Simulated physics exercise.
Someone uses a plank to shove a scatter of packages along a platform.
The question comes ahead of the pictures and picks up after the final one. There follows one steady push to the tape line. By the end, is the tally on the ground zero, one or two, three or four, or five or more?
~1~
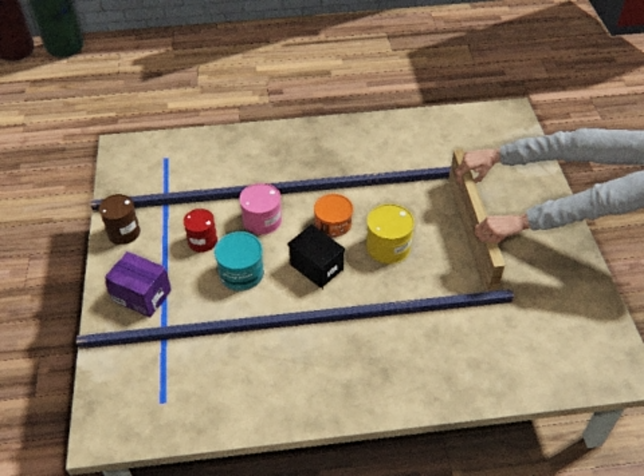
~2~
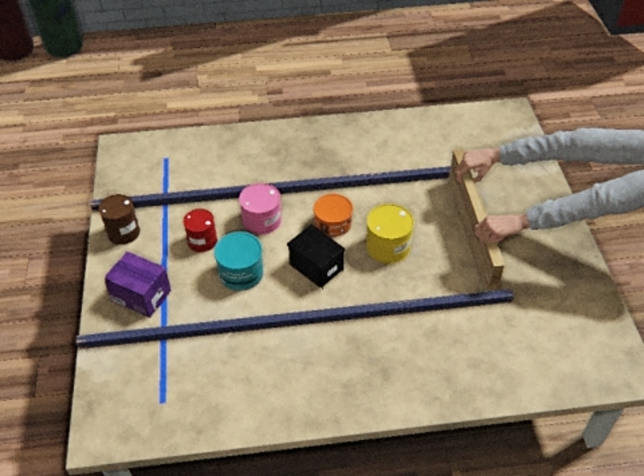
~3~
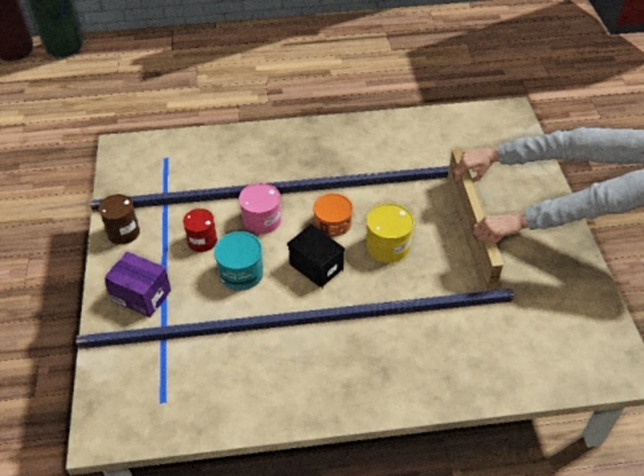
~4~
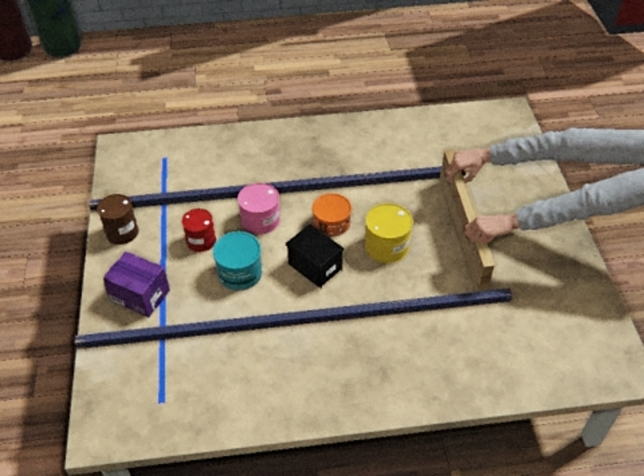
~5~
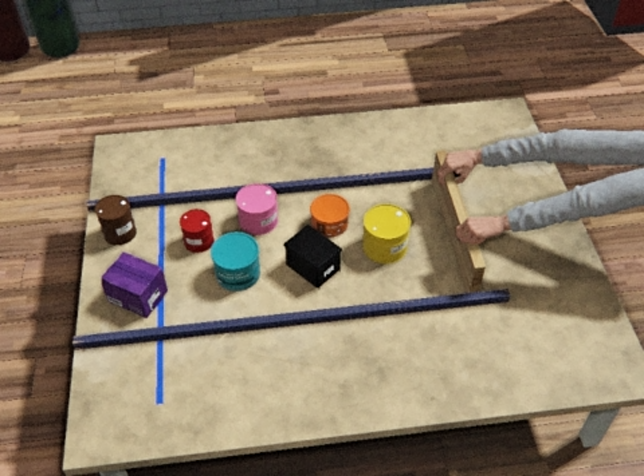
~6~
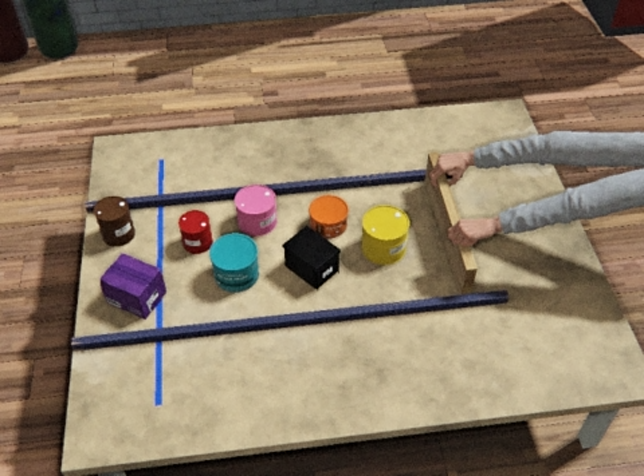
I foresee one or two drops here.
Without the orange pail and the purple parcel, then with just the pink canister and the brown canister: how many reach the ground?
The number fallen is 0, and in the other try 1.
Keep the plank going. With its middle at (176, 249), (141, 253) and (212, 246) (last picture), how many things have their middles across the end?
Middles past end - pos 1: 0, pos 2: 3, pos 3: 0.
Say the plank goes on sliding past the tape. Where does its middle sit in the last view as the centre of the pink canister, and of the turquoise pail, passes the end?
The middle is at (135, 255) when it's the pink canister, and at (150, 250) when it's the turquoise pail.
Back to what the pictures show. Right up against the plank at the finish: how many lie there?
It's touching 3 at the end.
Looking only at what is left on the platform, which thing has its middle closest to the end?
Answer: The turquoise pail.
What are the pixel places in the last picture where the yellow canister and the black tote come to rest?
(134, 260) and (129, 302).
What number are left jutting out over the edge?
The total would be 1.
Soon after, none off yet; brown canister at rest near (115, 221); purple parcel at rest near (133, 286); red canister at rest near (196, 232).
After that, none off yet; brown canister at rest near (115, 221); purple parcel at rest near (133, 286); red canister displaced a little near (191, 235).
In the end, the number that fall off is one or two; gone, purple parcel and brown canister.
